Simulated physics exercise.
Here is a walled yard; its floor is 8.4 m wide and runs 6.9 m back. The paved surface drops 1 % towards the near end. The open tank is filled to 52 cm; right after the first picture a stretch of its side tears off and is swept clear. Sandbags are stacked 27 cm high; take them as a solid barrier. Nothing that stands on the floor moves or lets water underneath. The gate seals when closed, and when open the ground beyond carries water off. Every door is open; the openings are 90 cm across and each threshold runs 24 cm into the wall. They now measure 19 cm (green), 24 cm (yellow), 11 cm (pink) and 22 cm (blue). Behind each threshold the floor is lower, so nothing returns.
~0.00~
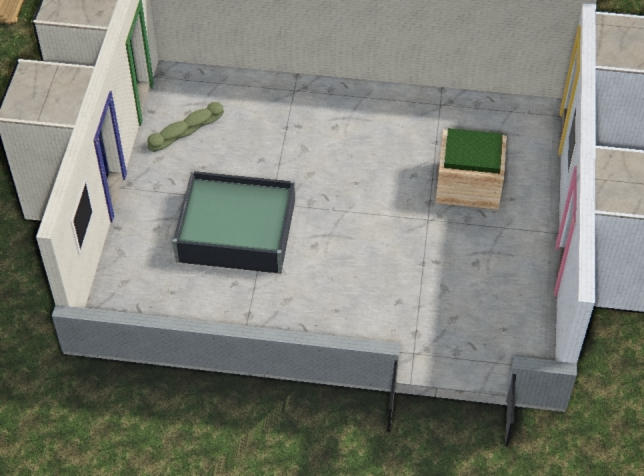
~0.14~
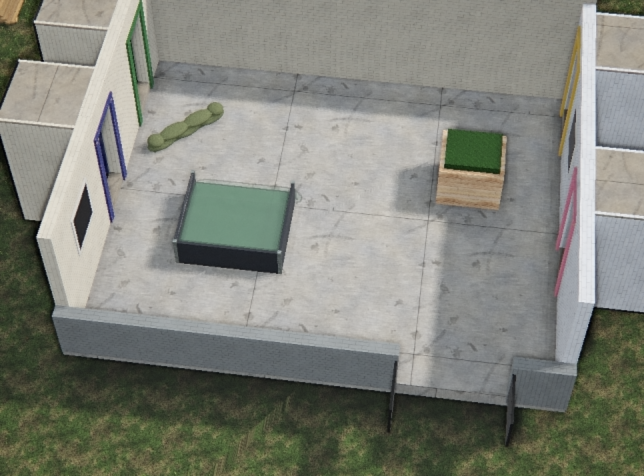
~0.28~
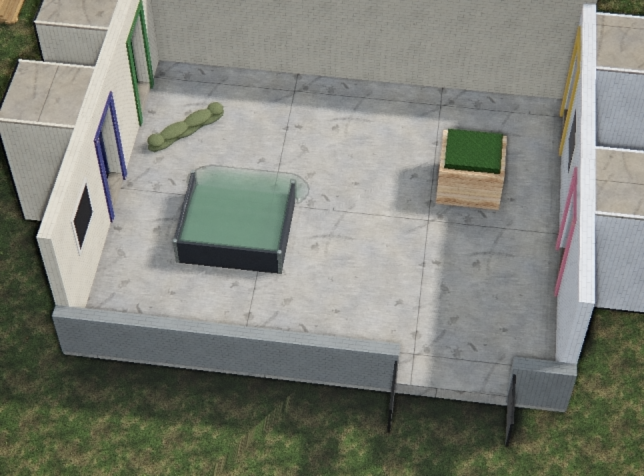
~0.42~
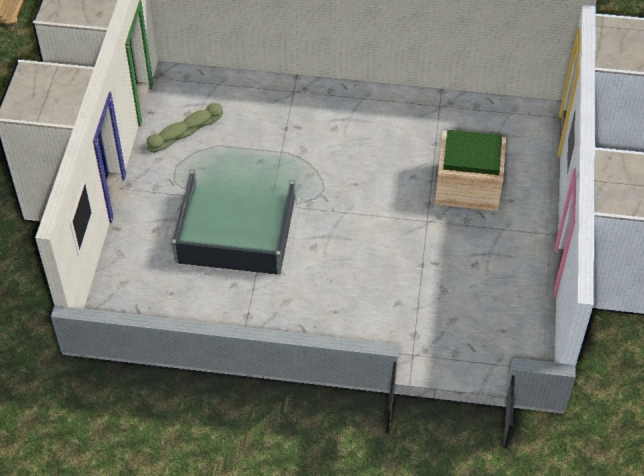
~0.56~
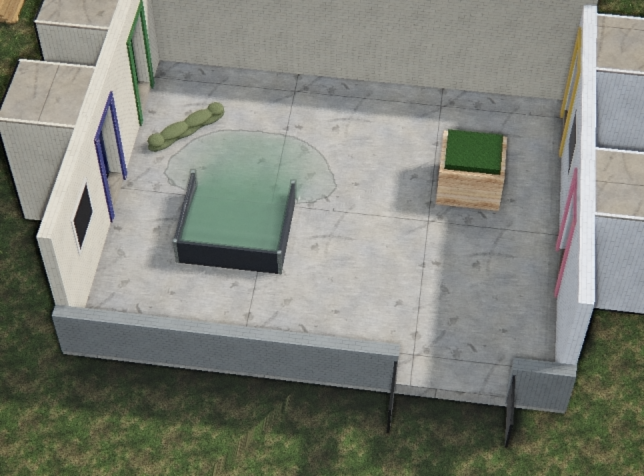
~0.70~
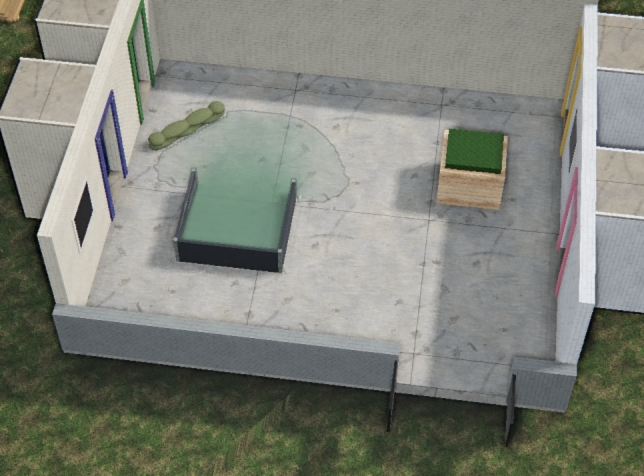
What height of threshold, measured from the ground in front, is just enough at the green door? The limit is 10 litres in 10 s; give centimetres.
It would have to be roughly 6 cm high.
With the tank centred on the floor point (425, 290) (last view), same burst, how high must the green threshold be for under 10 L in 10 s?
Then roughly 6.0 cm.
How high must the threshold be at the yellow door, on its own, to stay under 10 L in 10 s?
Roughly 9.5 cm at yellow.
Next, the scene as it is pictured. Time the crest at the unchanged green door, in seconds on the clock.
Around 4.0 s.
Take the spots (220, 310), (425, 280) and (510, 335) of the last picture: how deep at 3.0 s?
Roughly 0, 0 and 0 cm, in turn.
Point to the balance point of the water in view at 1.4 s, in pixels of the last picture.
Near (251, 179).
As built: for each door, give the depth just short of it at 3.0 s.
In cm: Green 5, yellow 0, pink 0, blue 6.
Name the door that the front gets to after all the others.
Last comes the pink one.
After 1.4 s water covers 20 % of the floor, deepest (25 cm) near (254, 70); it has not reached the green door.
After 3.0 s water covers 30 % of the floor, deepest (20 cm) near (287, 79); 5 cm at the green door, 0 litres in over its 19 cm threshold.
After 10.0 s water covers 85 % of the floor, deepest (7 cm) near (78, 333); 5 cm at the green door, 0 litres in over its 19 cm threshold.
At the green door as built, the water arrived by 2.9 s and peaked near 8 cm at 4.0 s.
Run again over the same 10 s with other heights there, 15 litres in over 5.5 cm, 3 litres over 7.5 cm. The limit of 10 litres is kept from about 6 cm up.
